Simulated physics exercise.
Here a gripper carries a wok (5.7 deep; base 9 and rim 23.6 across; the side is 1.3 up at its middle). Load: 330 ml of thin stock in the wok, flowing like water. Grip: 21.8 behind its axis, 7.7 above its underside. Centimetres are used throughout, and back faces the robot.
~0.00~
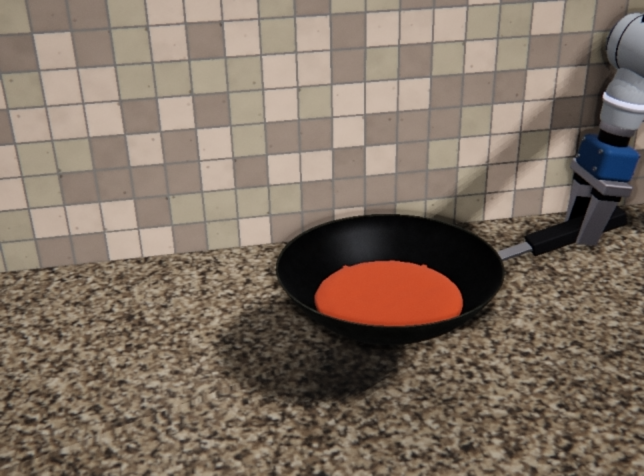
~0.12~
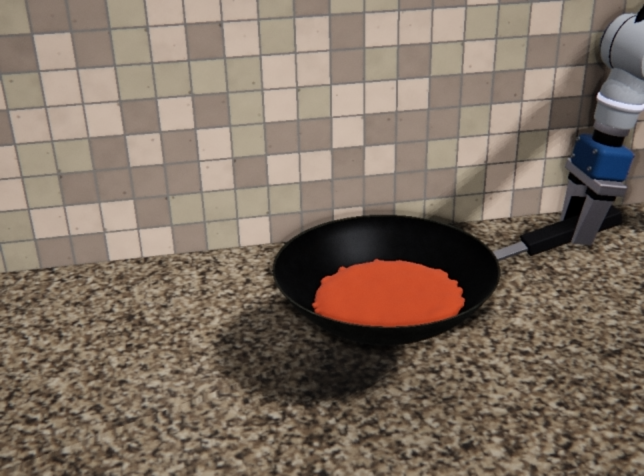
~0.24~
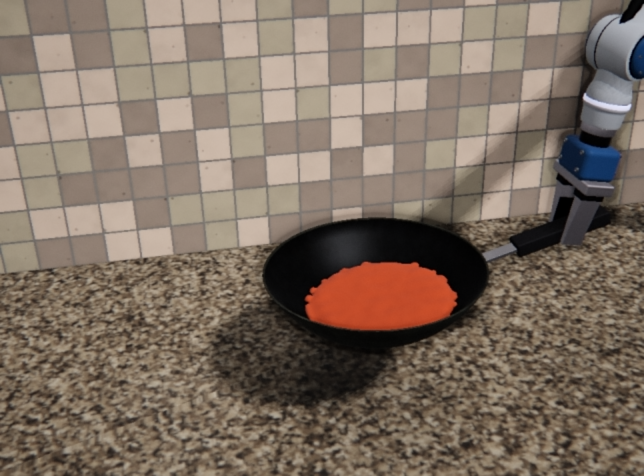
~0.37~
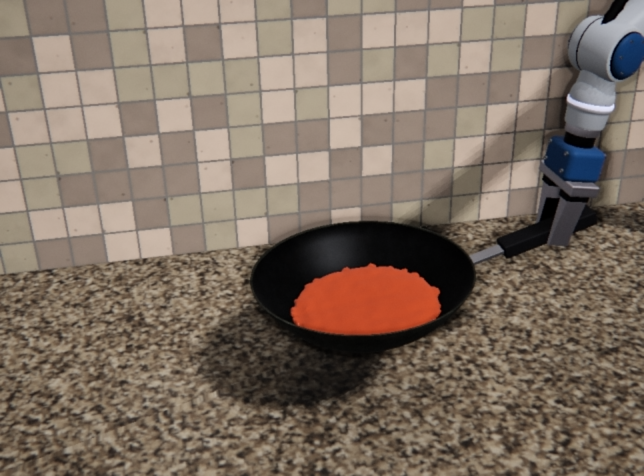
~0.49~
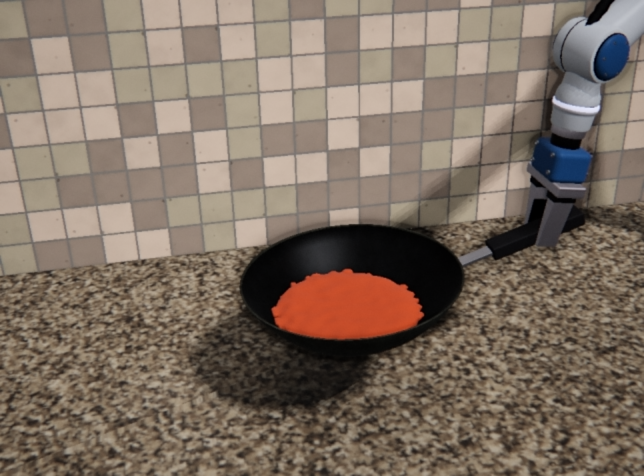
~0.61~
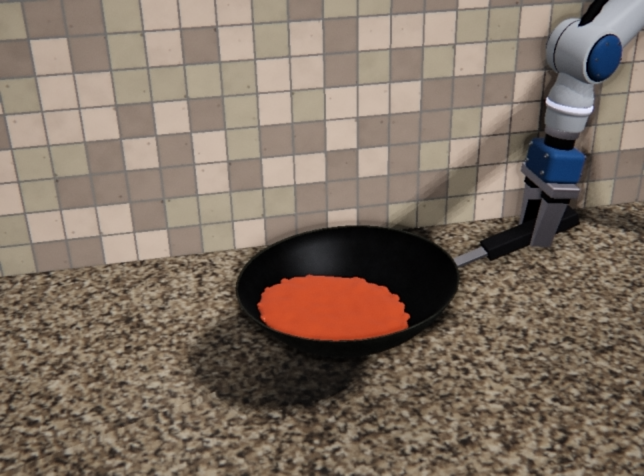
A robot gripper holding a black wok by its handle moves it a short way left above a speckled counter, the wok tilting slightly. The orange liquid inside first shifts toward the right side with a rippled edge, then slides back across toward the left side of the wok.
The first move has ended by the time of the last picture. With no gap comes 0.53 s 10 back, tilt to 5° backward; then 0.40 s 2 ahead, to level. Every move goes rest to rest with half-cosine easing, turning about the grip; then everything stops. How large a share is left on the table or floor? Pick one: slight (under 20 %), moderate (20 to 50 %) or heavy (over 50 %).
Slight.
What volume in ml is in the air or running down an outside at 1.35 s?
It comes to close to 25 ml.
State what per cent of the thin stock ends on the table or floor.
Something like 10 in a hundred.
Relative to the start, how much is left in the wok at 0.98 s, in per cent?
I'd estimate roughly 100 in a hundred.
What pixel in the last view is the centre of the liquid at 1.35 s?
It is centred at about (468, 283).
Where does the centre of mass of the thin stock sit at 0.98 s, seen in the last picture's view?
Roughly at (411, 285).
After 0.98 s, tilted 3° backward, liquid up to 15 above the table; 335 ml in the wok.
After 1.35 s, tilted 2° backward, liquid up to 17 above the table; 300 ml in the wok, 10 ml on the table or floor, 25 ml in the air or running down outside.
After 1.74 s, level, liquid up to 15 above the table; 300 ml in the wok, 35 ml on the table or floor.
After 2.54 s, level, liquid up to 15 above the table; 300 ml in the wok, 35 ml on the table or floor.
In the end, 300 ml in the wok, 35 ml on the table or floor. That is 11 % on the table or floor.
